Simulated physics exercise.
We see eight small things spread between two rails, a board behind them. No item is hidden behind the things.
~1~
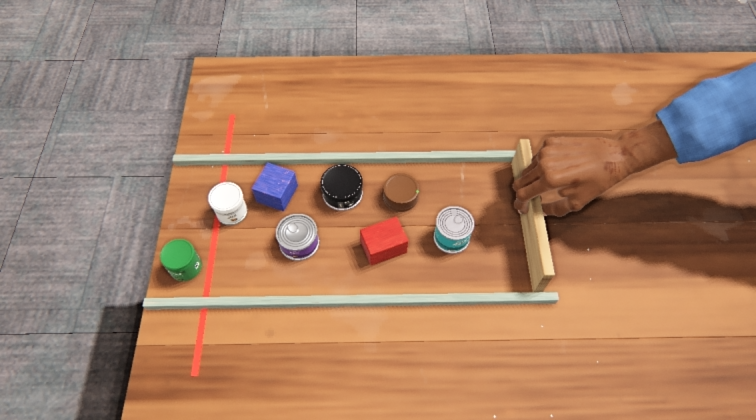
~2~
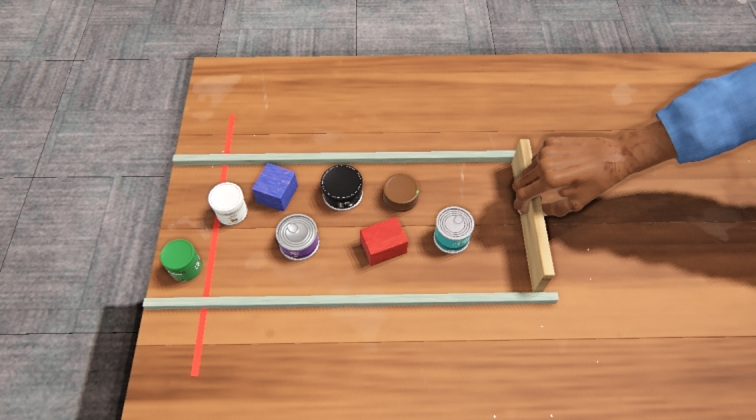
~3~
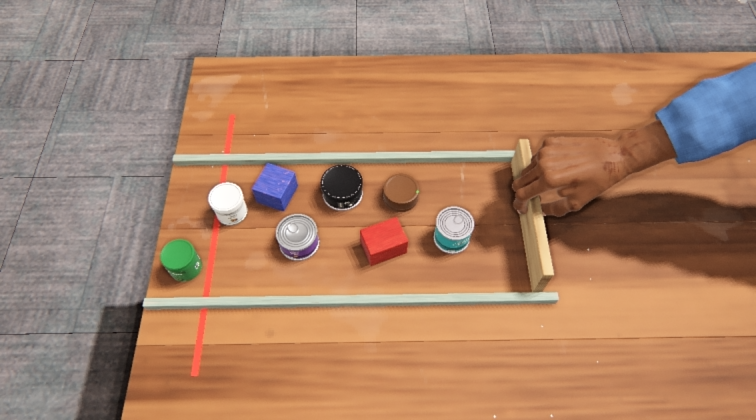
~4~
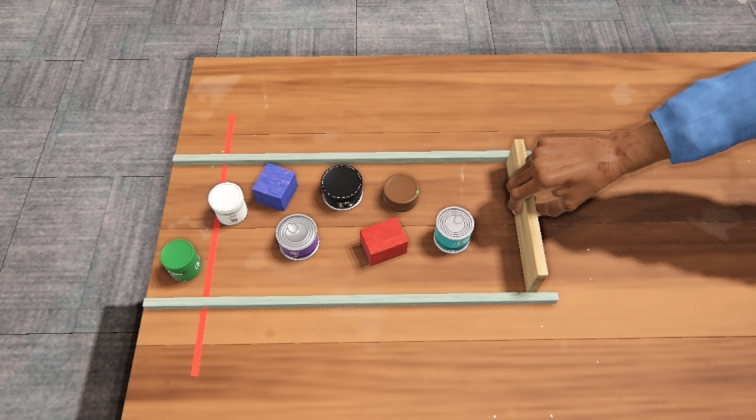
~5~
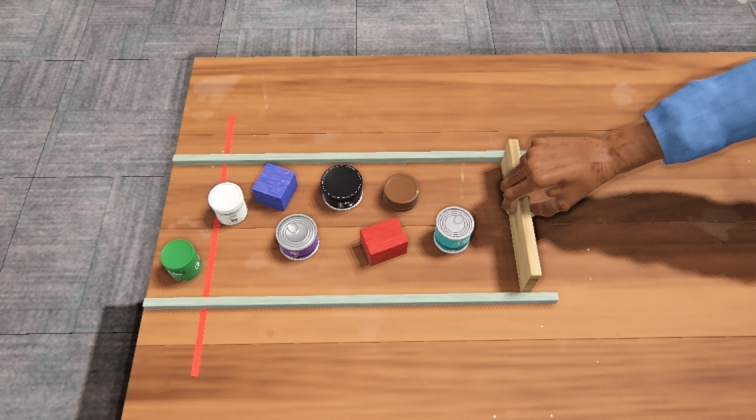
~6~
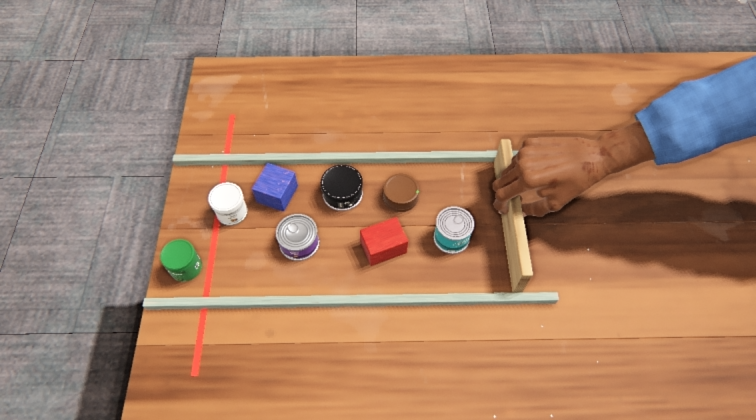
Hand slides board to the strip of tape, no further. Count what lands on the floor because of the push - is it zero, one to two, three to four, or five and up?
The number that tip off is going to be at least one but under three.
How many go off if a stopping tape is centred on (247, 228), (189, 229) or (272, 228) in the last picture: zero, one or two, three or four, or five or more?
Not one; 3 or 4; not one.
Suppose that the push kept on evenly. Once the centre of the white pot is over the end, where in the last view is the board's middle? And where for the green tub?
When the white pot crosses, the middle is near (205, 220); when the green tub crosses, near (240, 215).
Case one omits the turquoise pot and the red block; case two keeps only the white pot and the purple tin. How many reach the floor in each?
Well, the first time you'd get 0, and the next time 0.
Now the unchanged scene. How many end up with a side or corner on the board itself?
It's touching 4 at the end.
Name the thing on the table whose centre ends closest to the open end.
That's the blue block.
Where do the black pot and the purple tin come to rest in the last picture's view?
You'll find the first one at (200, 176) and the second at (157, 260).
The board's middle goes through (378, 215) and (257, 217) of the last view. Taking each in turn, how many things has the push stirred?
Tally: First 4; then 8.
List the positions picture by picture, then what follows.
The first frame shows green tub (182, 261); white pot (229, 204); blue block (276, 187); board (531, 213); tape (216, 228).
The second frame shows white pot (229, 204); purple tin (298, 237).
The third frame shows blue block (276, 187); brown lid (401, 193).
The fourth frame shows green tub (182, 261); black pot (342, 188).
The fifth frame shows white pot (229, 204); turquoise pot (453, 230).
The sixth frame shows green tub (182, 261); white pot (229, 204); blue block (276, 187); board (512, 214); tape (216, 228).
A little later, none off yet; green tub at rest near (182, 261); white pot at rest near (229, 204); blue block at rest near (276, 187).
When it is over, the number that fall off is one or two; down, green tub.
